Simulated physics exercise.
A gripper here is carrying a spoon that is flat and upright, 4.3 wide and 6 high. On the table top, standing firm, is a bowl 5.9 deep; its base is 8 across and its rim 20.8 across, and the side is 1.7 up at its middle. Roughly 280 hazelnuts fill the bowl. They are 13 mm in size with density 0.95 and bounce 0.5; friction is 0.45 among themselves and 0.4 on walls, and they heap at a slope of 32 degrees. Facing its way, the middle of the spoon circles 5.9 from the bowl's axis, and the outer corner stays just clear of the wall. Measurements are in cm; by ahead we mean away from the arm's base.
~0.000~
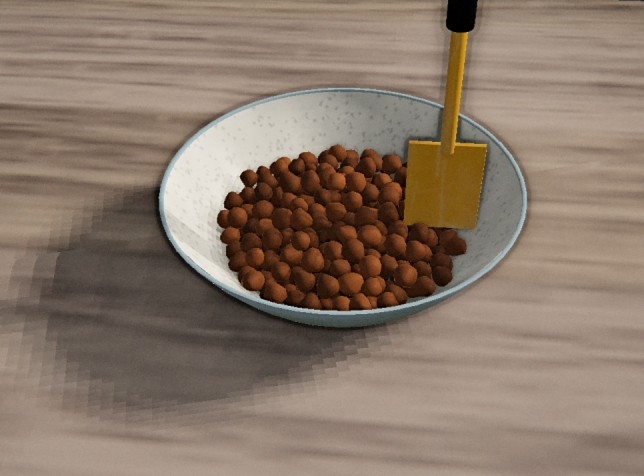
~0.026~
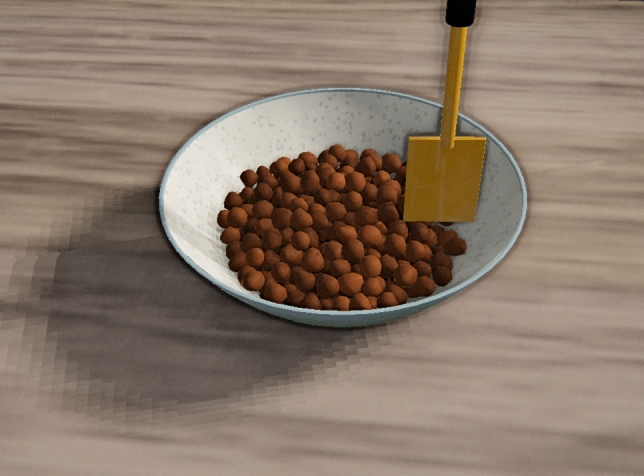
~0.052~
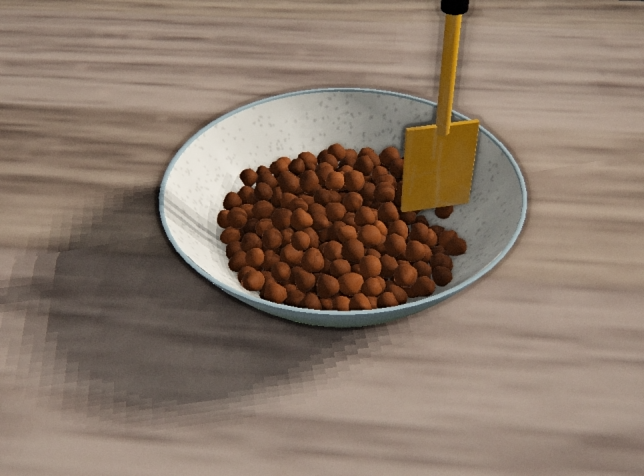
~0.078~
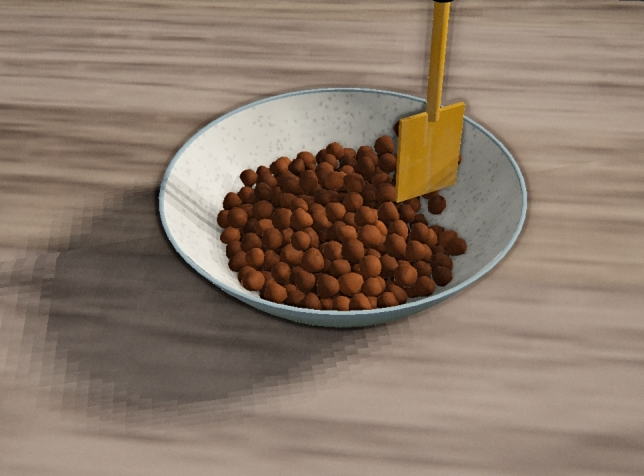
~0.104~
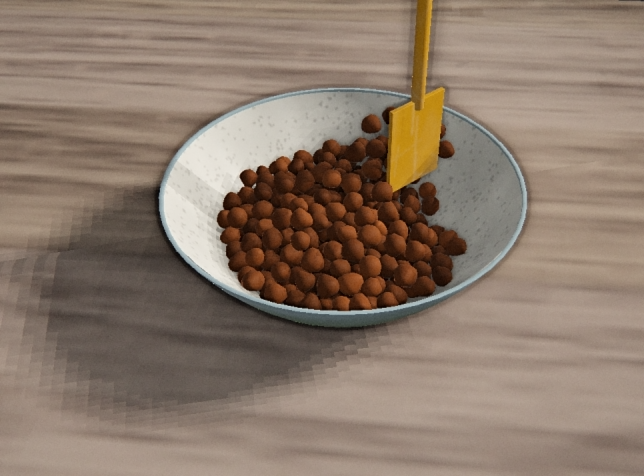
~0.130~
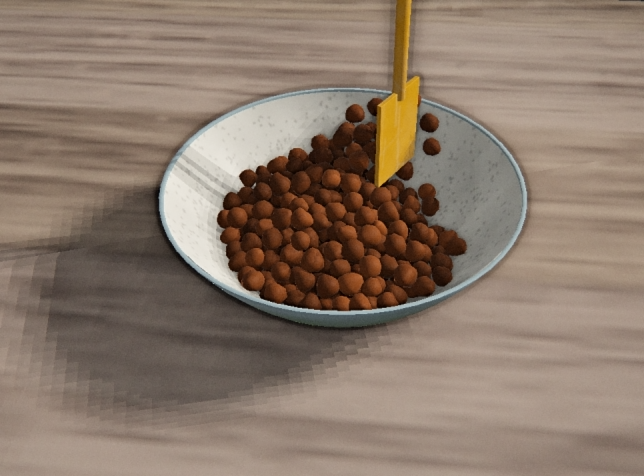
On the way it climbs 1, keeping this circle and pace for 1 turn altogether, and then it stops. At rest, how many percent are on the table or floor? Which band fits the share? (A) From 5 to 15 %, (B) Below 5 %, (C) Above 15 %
Answer: A.
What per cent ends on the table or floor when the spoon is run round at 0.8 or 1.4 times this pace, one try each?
Around 5 percent for the first try and 20 percent for the second.
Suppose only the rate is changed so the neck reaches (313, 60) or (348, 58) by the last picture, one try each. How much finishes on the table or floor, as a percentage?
It comes to close to 25 per cent and close to 25 per cent.
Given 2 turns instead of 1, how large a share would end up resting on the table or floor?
15 %.
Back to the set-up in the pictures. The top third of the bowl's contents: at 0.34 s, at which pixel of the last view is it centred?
About (271, 225) in the last picture.
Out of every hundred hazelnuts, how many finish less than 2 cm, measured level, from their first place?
Result: Close to 45 per cent of the load.
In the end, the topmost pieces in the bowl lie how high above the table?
6.0 cm, roughly.
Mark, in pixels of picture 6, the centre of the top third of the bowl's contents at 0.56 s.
(394, 254).
By 0.34 s, 175° round, highest piece 8 above the table; 273 in the bowl, 1 on the table or floor, 7 in flight or on the tool.
By 0.56 s, 291° round, highest piece 8 above the table; 259 in the bowl, 16 on the table or floor, 6 in flight or on the tool.
By 0.87 s, 0° round, highest piece 6 above the table; 252 in the bowl, 29 on the table or floor.
By 1.57 s, 0° round, highest piece 5 above the table; 252 in the bowl, 29 on the table or floor.
Final count, 252 in the bowl, 29 on the table or floor. That is 10 % on the table or floor.
